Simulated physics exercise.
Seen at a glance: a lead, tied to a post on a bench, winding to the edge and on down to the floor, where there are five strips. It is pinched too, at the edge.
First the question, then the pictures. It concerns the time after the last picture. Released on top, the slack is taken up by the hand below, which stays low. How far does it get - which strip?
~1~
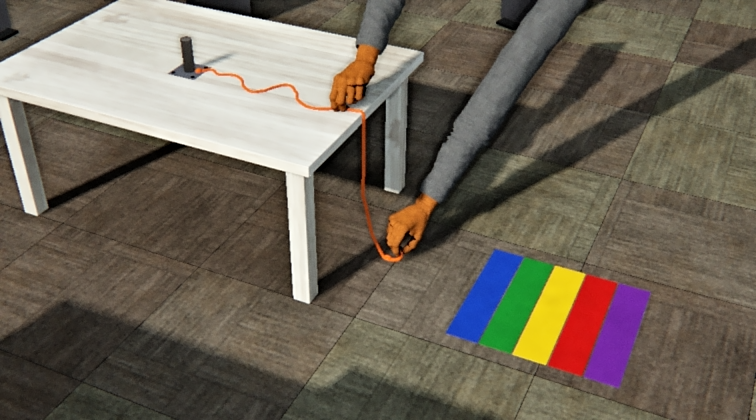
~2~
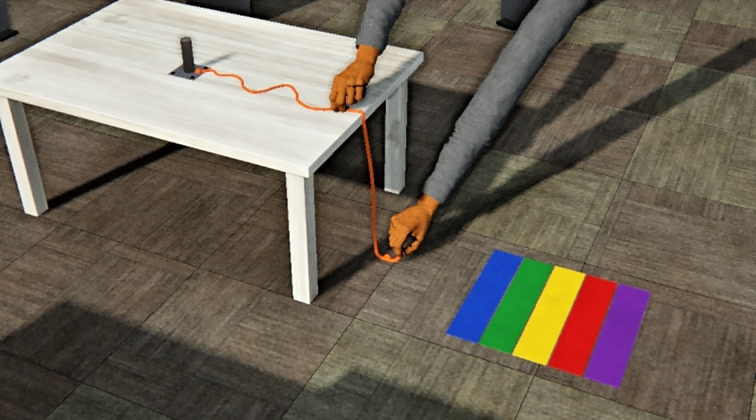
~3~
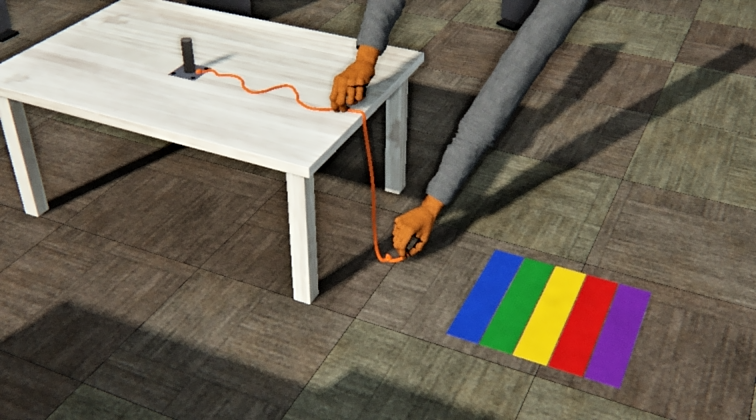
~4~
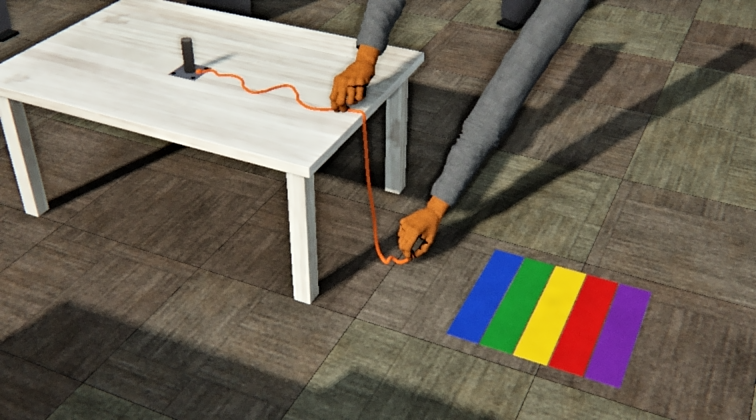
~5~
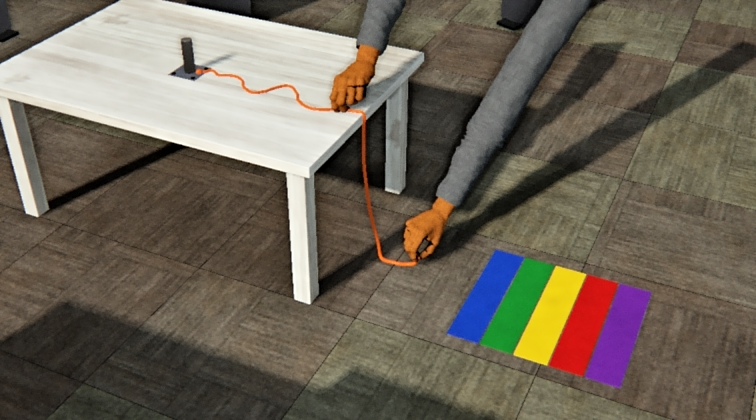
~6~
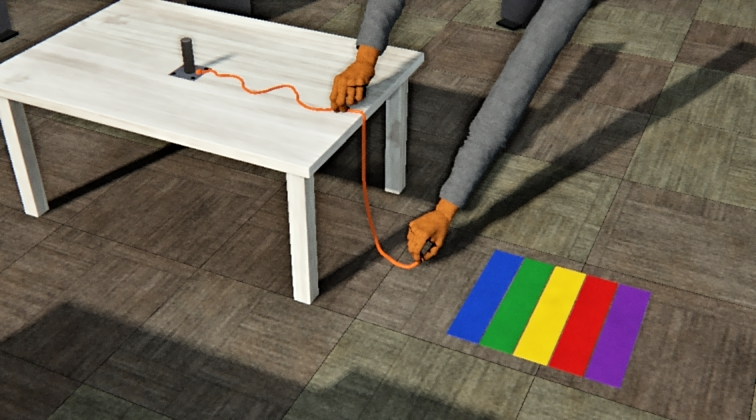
Yellow.
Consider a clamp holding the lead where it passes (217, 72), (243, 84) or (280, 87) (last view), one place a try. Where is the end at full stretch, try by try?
Results: (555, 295); (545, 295); (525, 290).
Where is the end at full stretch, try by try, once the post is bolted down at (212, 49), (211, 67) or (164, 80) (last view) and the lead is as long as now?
Somewhere near (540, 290), (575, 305) and (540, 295), in that order.
A little later, end near (499, 281); over blue.
Next, end near (536, 292); over green.
When it is tight, end near (559, 298); over yellow. It gets as far as the yellow strip.
